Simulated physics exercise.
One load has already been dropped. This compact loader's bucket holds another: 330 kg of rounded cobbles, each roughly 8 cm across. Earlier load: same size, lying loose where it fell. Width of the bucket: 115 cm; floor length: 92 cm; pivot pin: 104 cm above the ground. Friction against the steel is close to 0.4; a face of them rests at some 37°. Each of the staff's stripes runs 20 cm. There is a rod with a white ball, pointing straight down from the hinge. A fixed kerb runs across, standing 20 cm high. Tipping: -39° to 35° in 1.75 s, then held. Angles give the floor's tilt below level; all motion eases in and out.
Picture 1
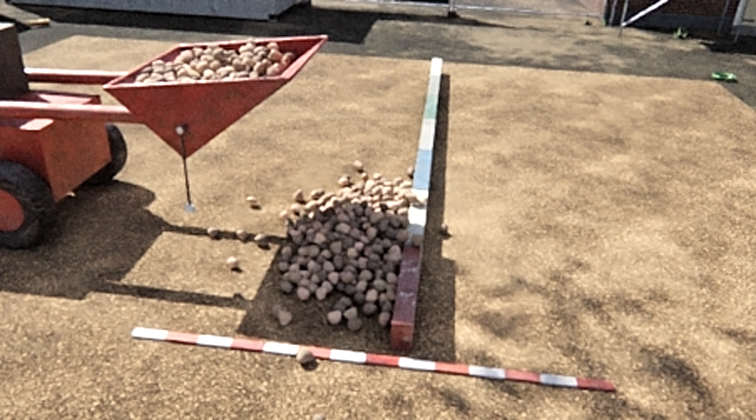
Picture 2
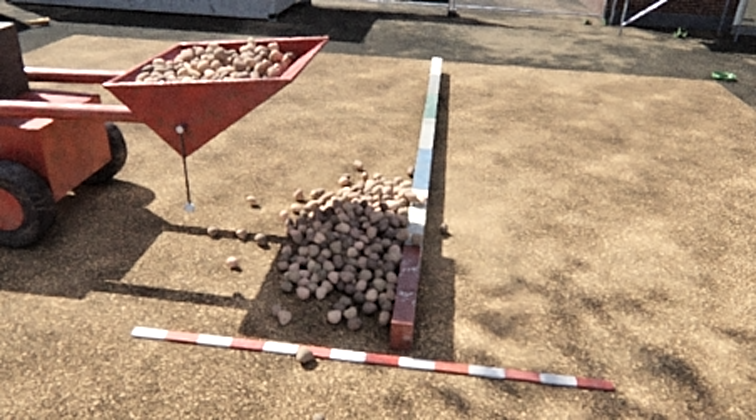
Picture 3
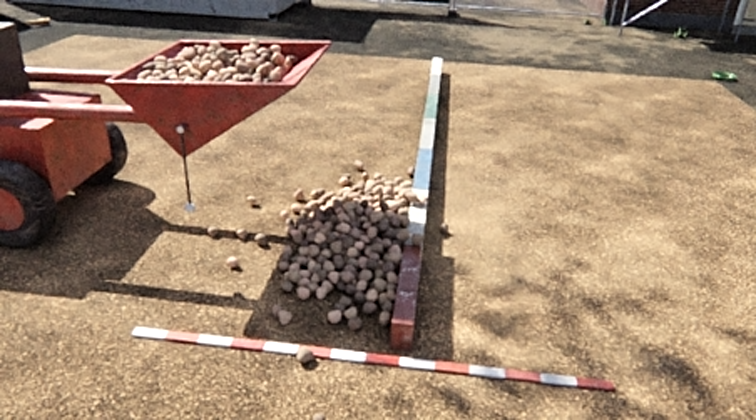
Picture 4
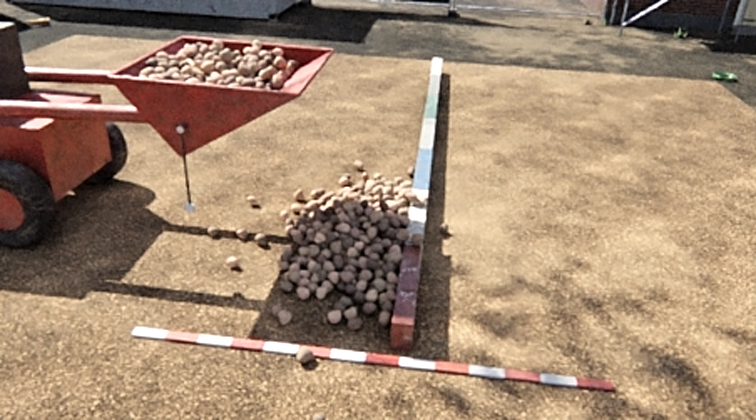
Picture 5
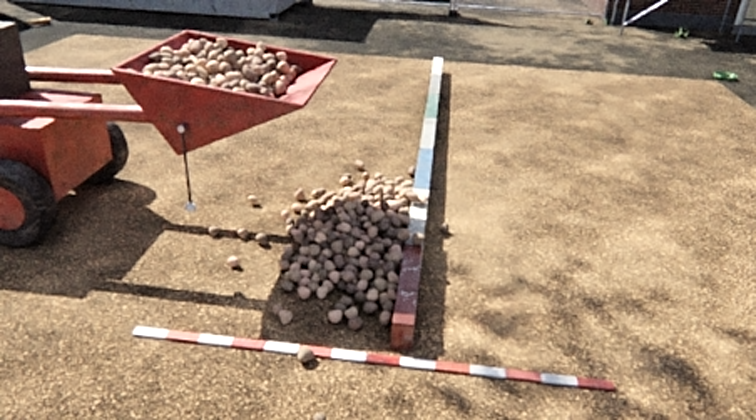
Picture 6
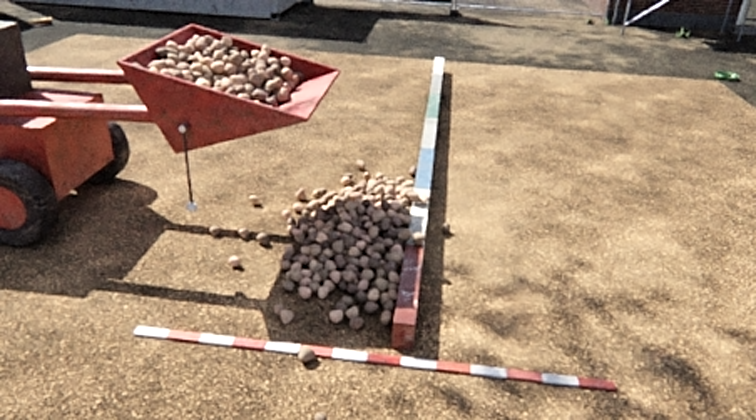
A red loader's bucket, heaped with round brownish stones, slowly tilted back toward level at the left, while the earlier pile lay still on the ground against the striped kerb.
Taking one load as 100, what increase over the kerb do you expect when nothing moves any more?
0 out of 100.
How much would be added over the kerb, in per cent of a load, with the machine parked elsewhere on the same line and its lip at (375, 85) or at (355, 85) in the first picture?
I'd guess close to 30 per cent first and close to 15 per cent second.
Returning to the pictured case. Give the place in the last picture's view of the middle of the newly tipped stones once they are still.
The centre sits about (324, 217).
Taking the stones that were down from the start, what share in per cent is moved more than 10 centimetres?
The answer is about 5 per cent.
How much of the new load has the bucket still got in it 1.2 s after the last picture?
Around 50 per cent of the load is still inside.
Then, 0.7 s after the last picture the floor is at 23°; in per cent of one load, 100 in the bucket, 100 on this side of the kerb; the foremost stones are at (417, 215).
Then, 1.2 s after the last picture the floor is at 35°; in per cent of one load, 50 in the bucket, 150 on this side of the kerb; the foremost stones are at (417, 215).
Then, 1.6 s after the last picture the floor is at 35°; in per cent of one load, 10 in the bucket, 190 on this side of the kerb; the foremost stones are at (417, 215).
Then, 4.2 s after the last picture the floor is at 35°; in per cent of one load, 0 in the bucket, 200 on this side of the kerb; the foremost stones are at (423, 220). Net gain over the kerb, 0.
